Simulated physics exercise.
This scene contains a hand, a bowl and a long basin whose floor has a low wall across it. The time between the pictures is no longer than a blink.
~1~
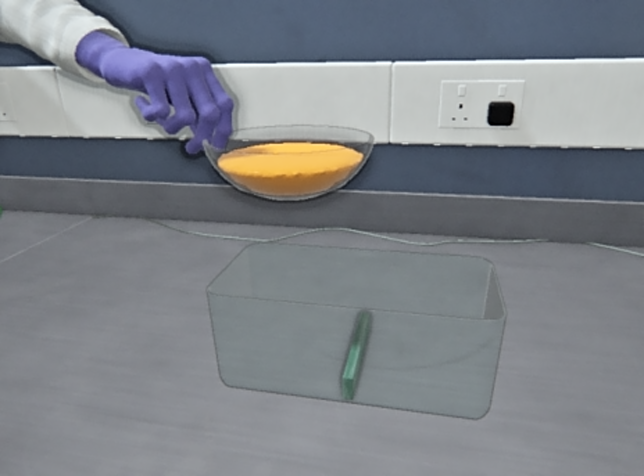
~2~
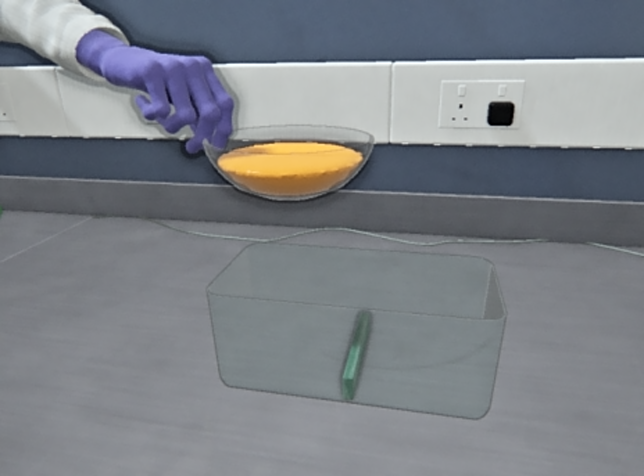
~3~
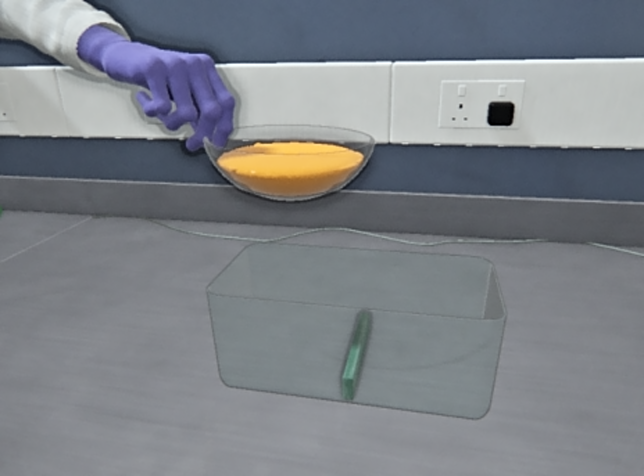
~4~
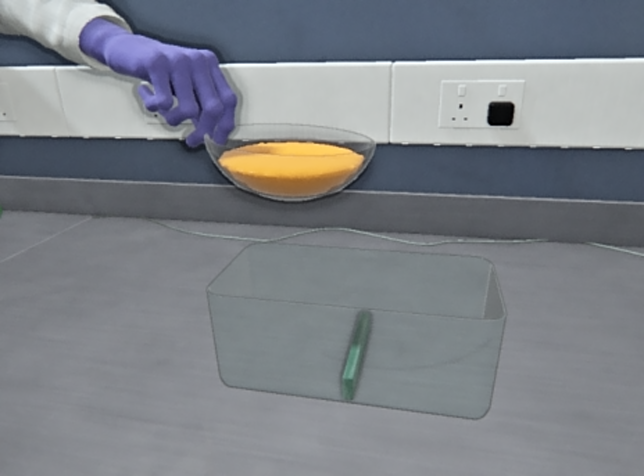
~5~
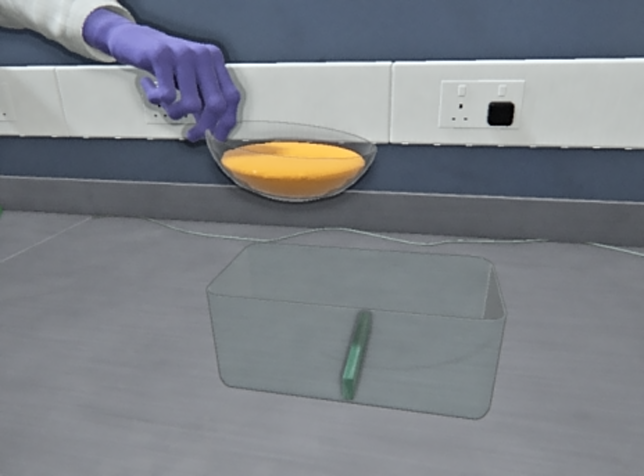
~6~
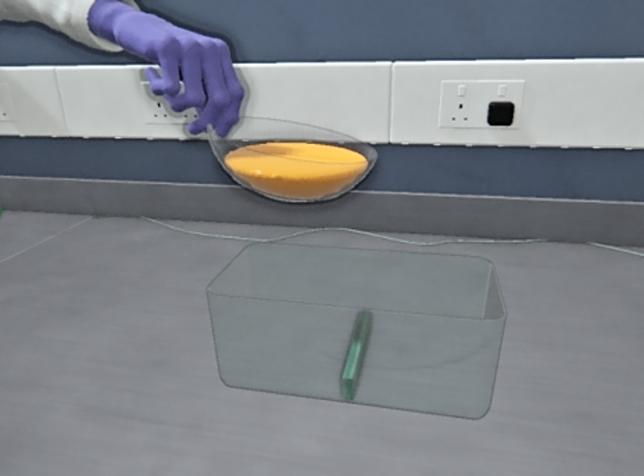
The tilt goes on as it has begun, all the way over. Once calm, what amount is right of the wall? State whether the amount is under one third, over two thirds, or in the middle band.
The share right of the wall falls into the top range, past two thirds.
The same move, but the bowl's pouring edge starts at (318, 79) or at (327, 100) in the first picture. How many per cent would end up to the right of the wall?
Roughly 70 % the first time and roughly 70 % the second.
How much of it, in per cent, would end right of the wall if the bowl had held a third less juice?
I'd say roughly 90 percent.
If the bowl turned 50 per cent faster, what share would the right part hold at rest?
It comes to some 80 in a hundred.
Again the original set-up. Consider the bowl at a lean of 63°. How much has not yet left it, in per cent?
Remaining fraction: Approx. 30 %.
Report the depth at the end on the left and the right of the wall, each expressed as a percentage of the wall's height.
Once still, it is 10 % on the left and 70 % on the right.
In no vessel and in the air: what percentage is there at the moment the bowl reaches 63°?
35 per cent.
A moment on, the tilt is 63° and 30 per cent is still to pour, 0 is left of the wall and 35 right of it.
Next, the tilt is 96° and 0 per cent is still to pour, 13 is left of the wall and 87 right of it.
Then the tilt is 103° and 0 per cent is still to pour, 13 is left of the wall and 86 right of it.
Later the tilt is 103° and 0 per cent is still to pour, 13 is left of the wall and 86 right of it.
At rest 13 per cent lies left of the wall, 86 right of it and 1 outside.
